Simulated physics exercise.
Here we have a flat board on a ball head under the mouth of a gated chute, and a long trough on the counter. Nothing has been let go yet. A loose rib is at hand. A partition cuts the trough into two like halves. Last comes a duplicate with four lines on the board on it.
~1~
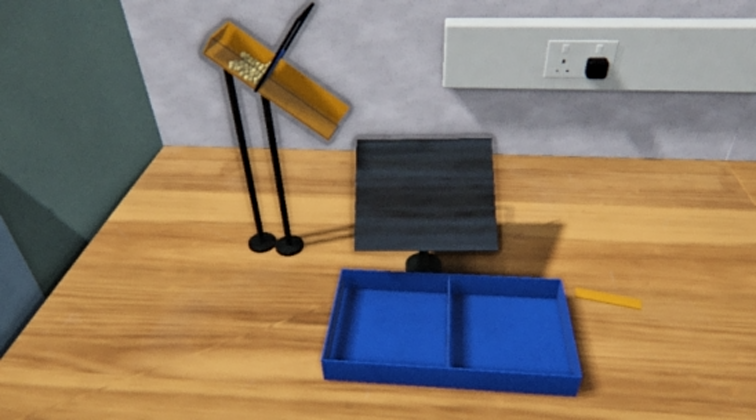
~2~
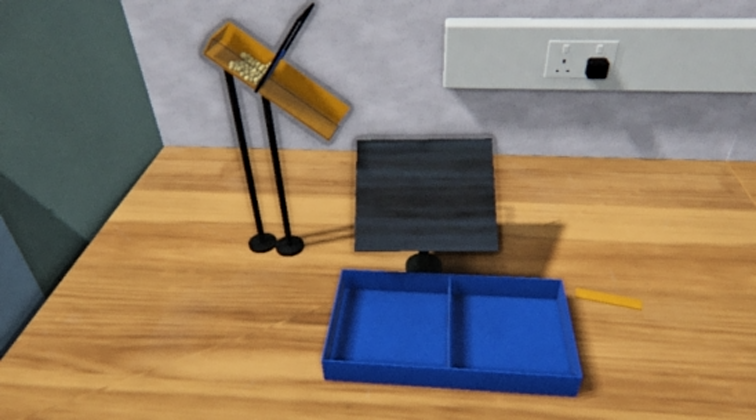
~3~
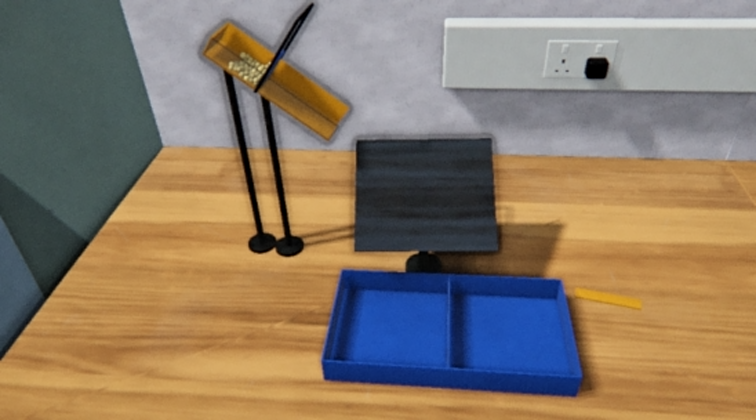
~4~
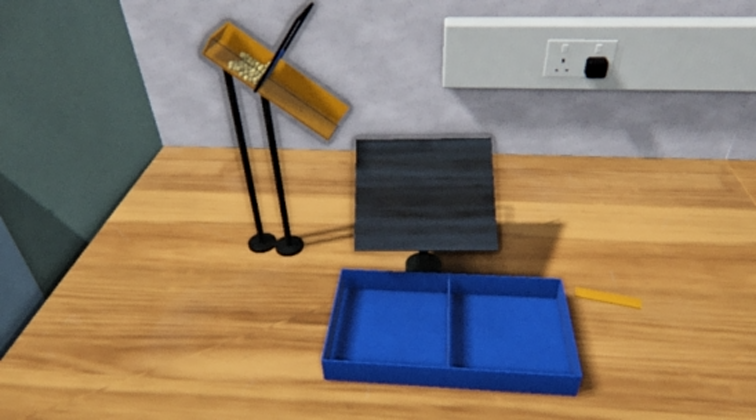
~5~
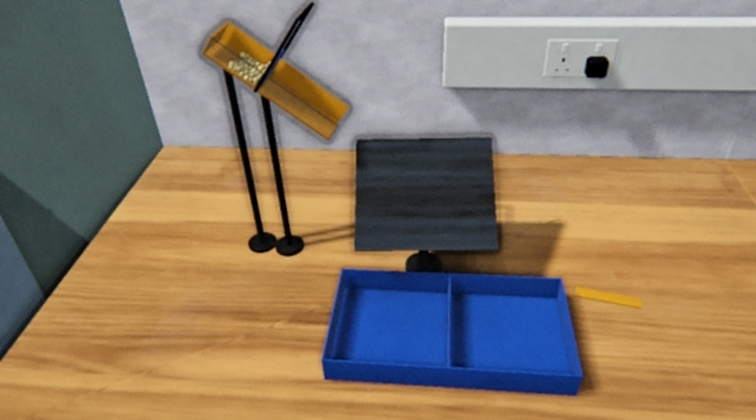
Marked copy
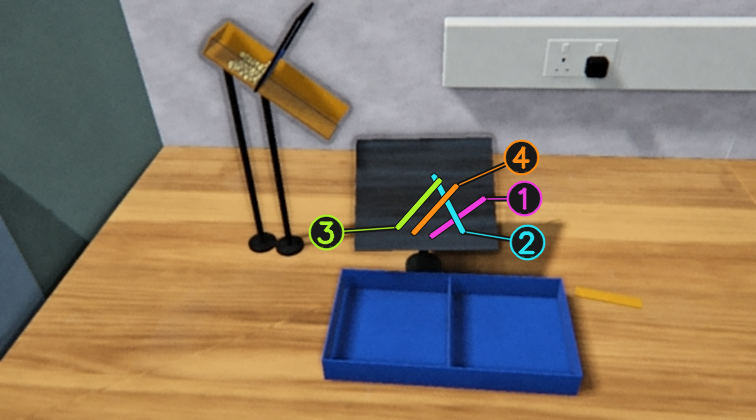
Nothing moves as soya beans sit behind a gate in a chute above a tilted board.
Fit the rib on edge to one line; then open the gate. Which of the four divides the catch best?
Take 2.
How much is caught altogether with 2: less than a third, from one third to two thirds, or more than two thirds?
Line 2 gives more than two thirds.
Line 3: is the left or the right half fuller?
Left.
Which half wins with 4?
Left.
On the marked copy, line 1 from (483, 199) to (432, 235); line 2 from (434, 176) to (462, 231); line 3 from (439, 180) to (398, 227); line 4 from (455, 186) to (414, 232).
Choosing 1, of what is caught, all but a few in the left half, only a few in the right.
Choosing 2, of what is caught, close to half in the left half, close to half in the right.
Choosing 3, of what is caught, the whole lot in the left half, none at all in the right.
Choosing 4, of what is caught, the whole lot in the left half, none at all in the right.
